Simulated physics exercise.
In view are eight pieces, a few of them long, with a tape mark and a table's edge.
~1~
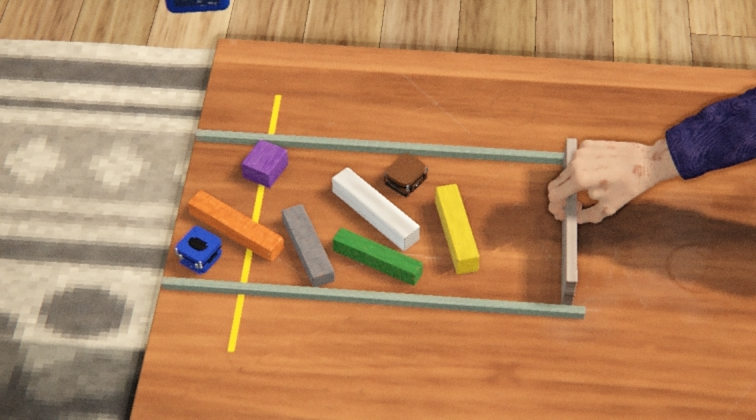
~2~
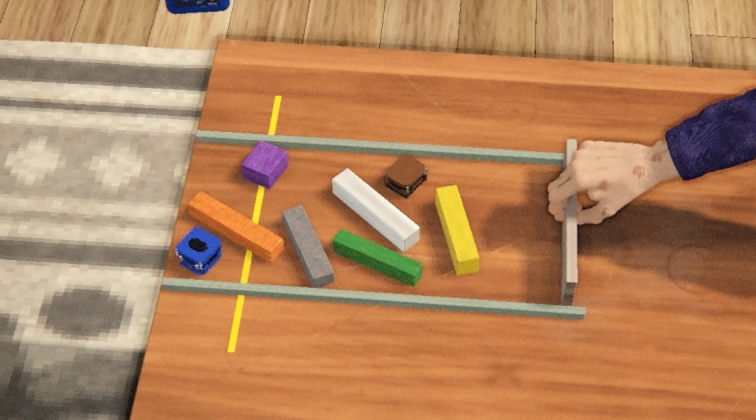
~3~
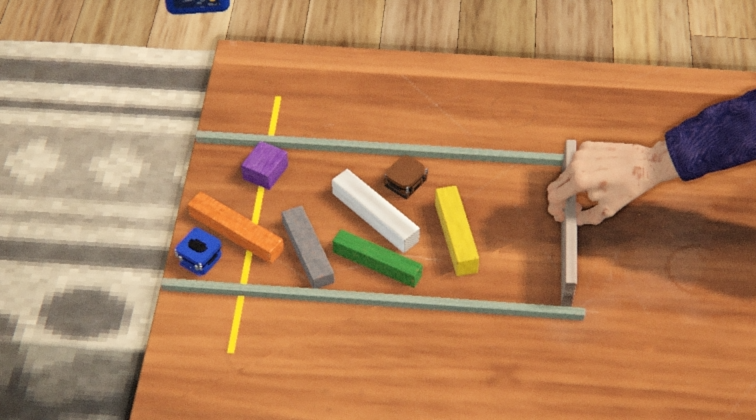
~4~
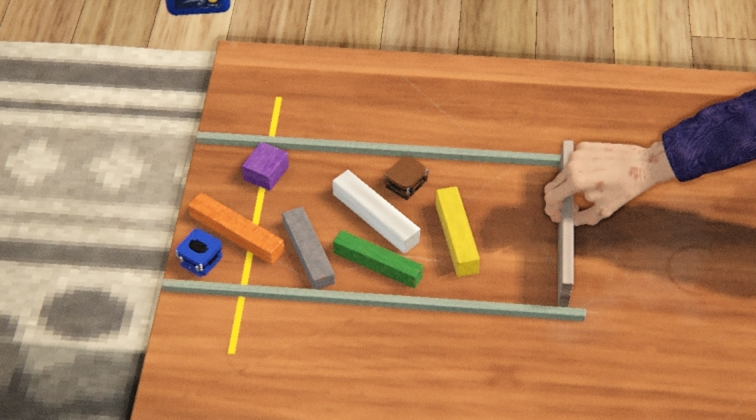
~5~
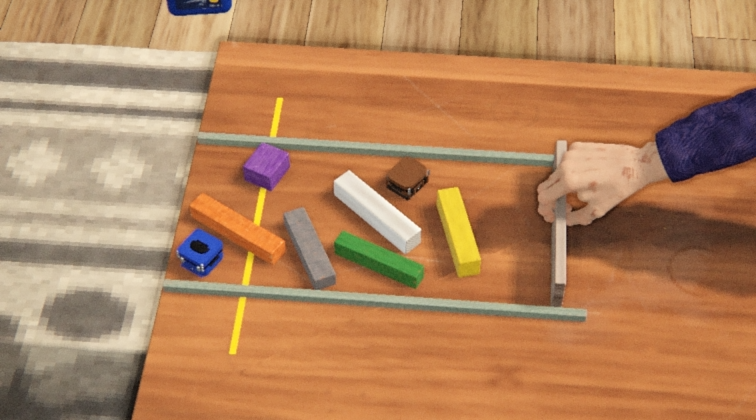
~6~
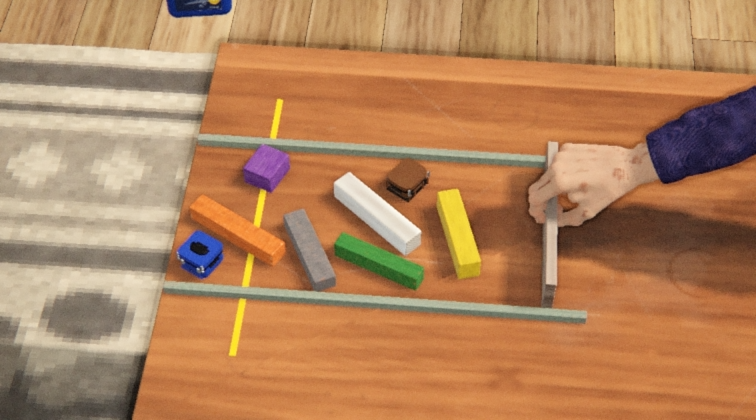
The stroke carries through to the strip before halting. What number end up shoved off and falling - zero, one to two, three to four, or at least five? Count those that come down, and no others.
Pieces that go over the edge: One, or two at most.
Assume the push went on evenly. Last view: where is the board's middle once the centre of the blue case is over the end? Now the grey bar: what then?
The middle would be close to (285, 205) and then close to (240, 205).
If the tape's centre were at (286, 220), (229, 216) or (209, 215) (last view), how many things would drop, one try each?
Respectively 0, 4 and 6.
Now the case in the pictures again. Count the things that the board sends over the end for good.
That makes a total of 2.
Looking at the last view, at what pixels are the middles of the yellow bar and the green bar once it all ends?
About (246, 216), and about (214, 249).
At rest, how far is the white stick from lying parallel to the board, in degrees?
Roughly 10° out of line.
A little later, none off yet; blue case at rest near (201, 256); orange bar at rest near (237, 230); purple block at rest near (267, 168).
Next, none off yet; blue case at rest near (201, 256); orange bar shifted a little near (226, 236); purple block moving near (262, 169).
When it is over, the number that fall off is one or two; down, orange bar and blue case.
